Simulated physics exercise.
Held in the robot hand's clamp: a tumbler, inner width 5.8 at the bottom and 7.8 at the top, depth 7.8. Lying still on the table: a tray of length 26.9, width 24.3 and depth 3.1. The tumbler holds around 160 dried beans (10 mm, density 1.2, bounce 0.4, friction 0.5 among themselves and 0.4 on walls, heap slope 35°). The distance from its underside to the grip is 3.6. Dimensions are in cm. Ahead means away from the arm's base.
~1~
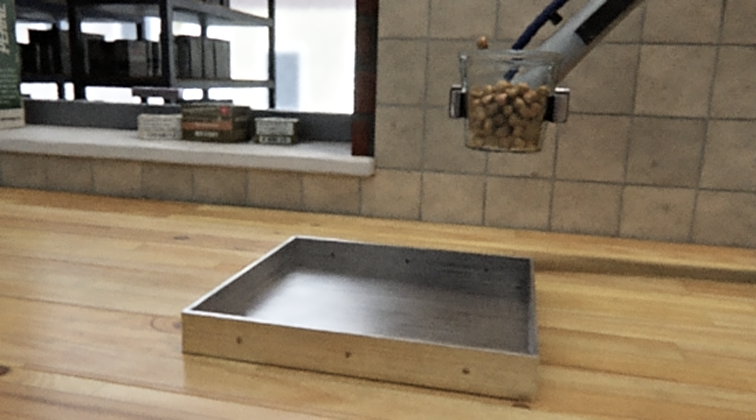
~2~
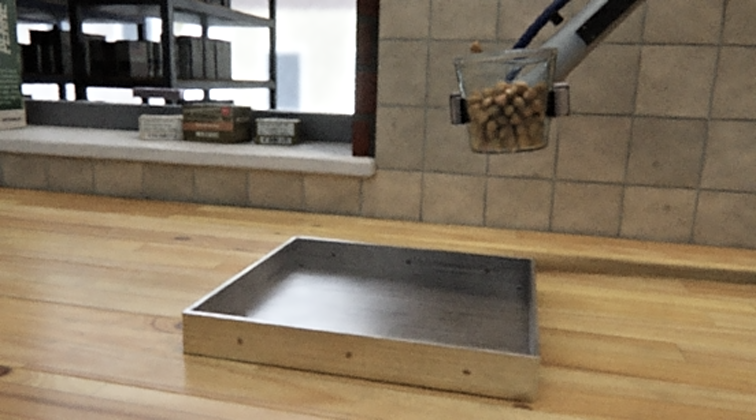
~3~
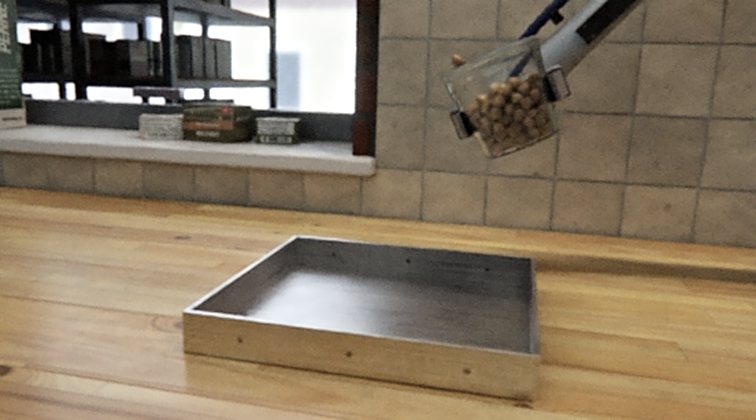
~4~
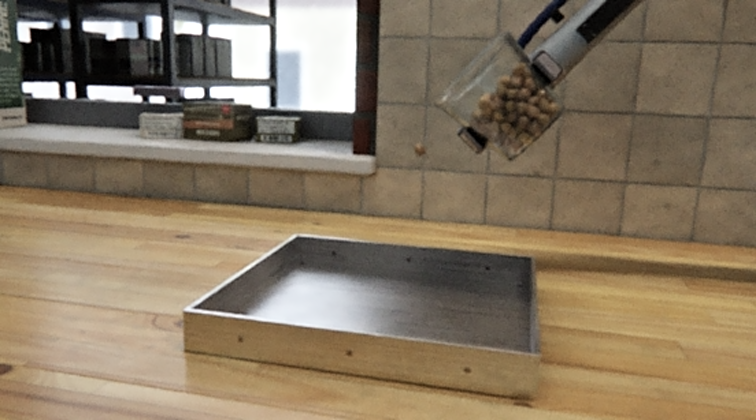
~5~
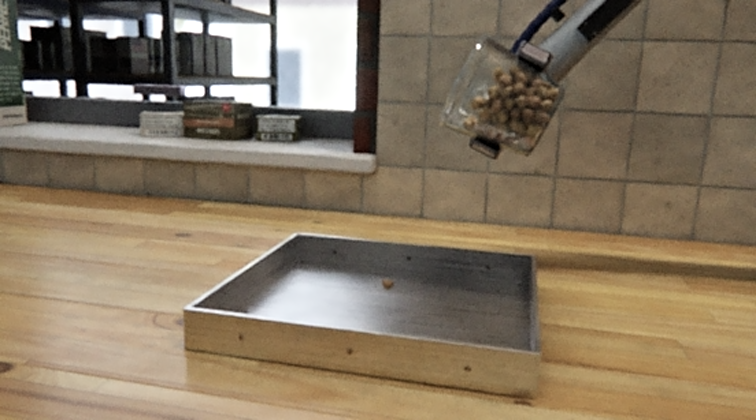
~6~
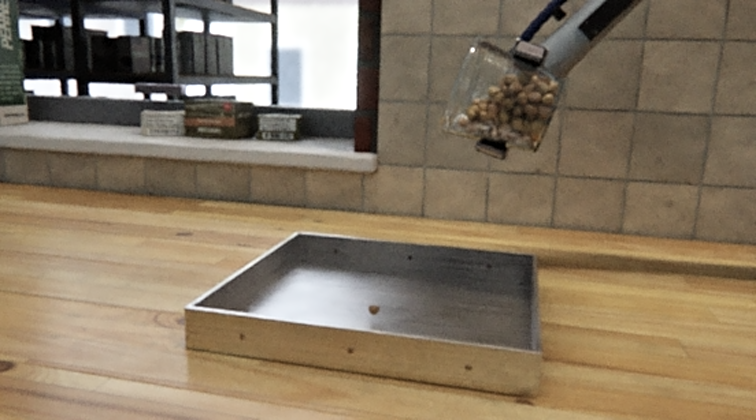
A robot arm reaching in from the upper right holds a clear tumbler of light brown beans in its clamp, above a wooden table before a beige tiled wall, seen from slightly above. An open, shallow grey metallic tray sits below, with dark shelves and small boxes behind at left. The tumbler tilts steadily leftward, and one bean drops into the tray and rolls nearer, the view staying still.
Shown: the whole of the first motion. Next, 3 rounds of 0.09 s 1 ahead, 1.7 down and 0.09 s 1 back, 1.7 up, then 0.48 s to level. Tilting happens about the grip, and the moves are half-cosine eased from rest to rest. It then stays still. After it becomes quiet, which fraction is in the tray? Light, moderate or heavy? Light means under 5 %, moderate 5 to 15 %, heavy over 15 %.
Light.
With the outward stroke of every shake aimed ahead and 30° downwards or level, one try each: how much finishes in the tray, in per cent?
Try one gives about 15 in a hundred, try two about 40 in a hundred.
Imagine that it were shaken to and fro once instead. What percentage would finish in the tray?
Estimate: Around 0 %.
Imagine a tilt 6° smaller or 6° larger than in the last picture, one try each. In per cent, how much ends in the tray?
I'd say close to 0 and 10 per cent, in that order.
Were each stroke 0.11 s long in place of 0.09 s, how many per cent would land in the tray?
0 %.
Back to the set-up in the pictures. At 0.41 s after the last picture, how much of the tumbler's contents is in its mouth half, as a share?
That share comes to roughly 35 percent.
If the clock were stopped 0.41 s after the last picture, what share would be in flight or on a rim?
Some 1 percent.
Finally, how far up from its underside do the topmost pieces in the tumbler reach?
8.0 cm.
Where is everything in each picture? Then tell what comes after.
Tumbler middle at (507, 103), level; upper third of the load around (511, 96), from x 475 to 545, top at y 45; 164 in the tumbler, in the first picture.
Tumbler middle at (507, 104), tilted 7° forward; upper third of the load around (512, 96), from x 475 to 545, top at y 50, in the second picture.
Tumbler middle at (506, 103), tilted 25° forward; upper third of the load around (515, 94), from x 455 to 545, top at y 60, in the third picture.
Tumbler middle at (505, 103), tilted 48° forward; upper third of the load around (517, 93), from x 420 to 555, top at y 70; 163 in the tumbler, 1 in flight or on a rim, in the fourth picture.
Tumbler middle at (505, 102), tilted 66° forward; upper third of the load around (518, 88), from x 385 to 555, top at y 70; 163 in the tumbler, 1 in the tray, in the fifth picture.
Tumbler middle at (506, 102), tilted 73° forward; upper third of the load around (522, 91), from x 375 to 550, top at y 75; 163 in the tumbler, 1 in the tray, in the sixth picture.
Then, 0.41 s after the last picture, tilted 73° forward, highest piece 21 above the table; 161 in the tumbler, 1 in the tray, 2 in flight or on a rim.
Then, 0.82 s after the last picture, tilted 28° forward, highest piece 22 above the table; 161 in the tumbler, 3 in the tray.
Then, 1.22 s after the last picture, level, highest piece 24 above the table; 161 in the tumbler, 3 in the tray.
Then, 2.27 s after the last picture, level, highest piece 24 above the table; 161 in the tumbler, 3 in the tray.
Final count, 161 in the tumbler, 3 in the tray. That is 2 % in the tray.
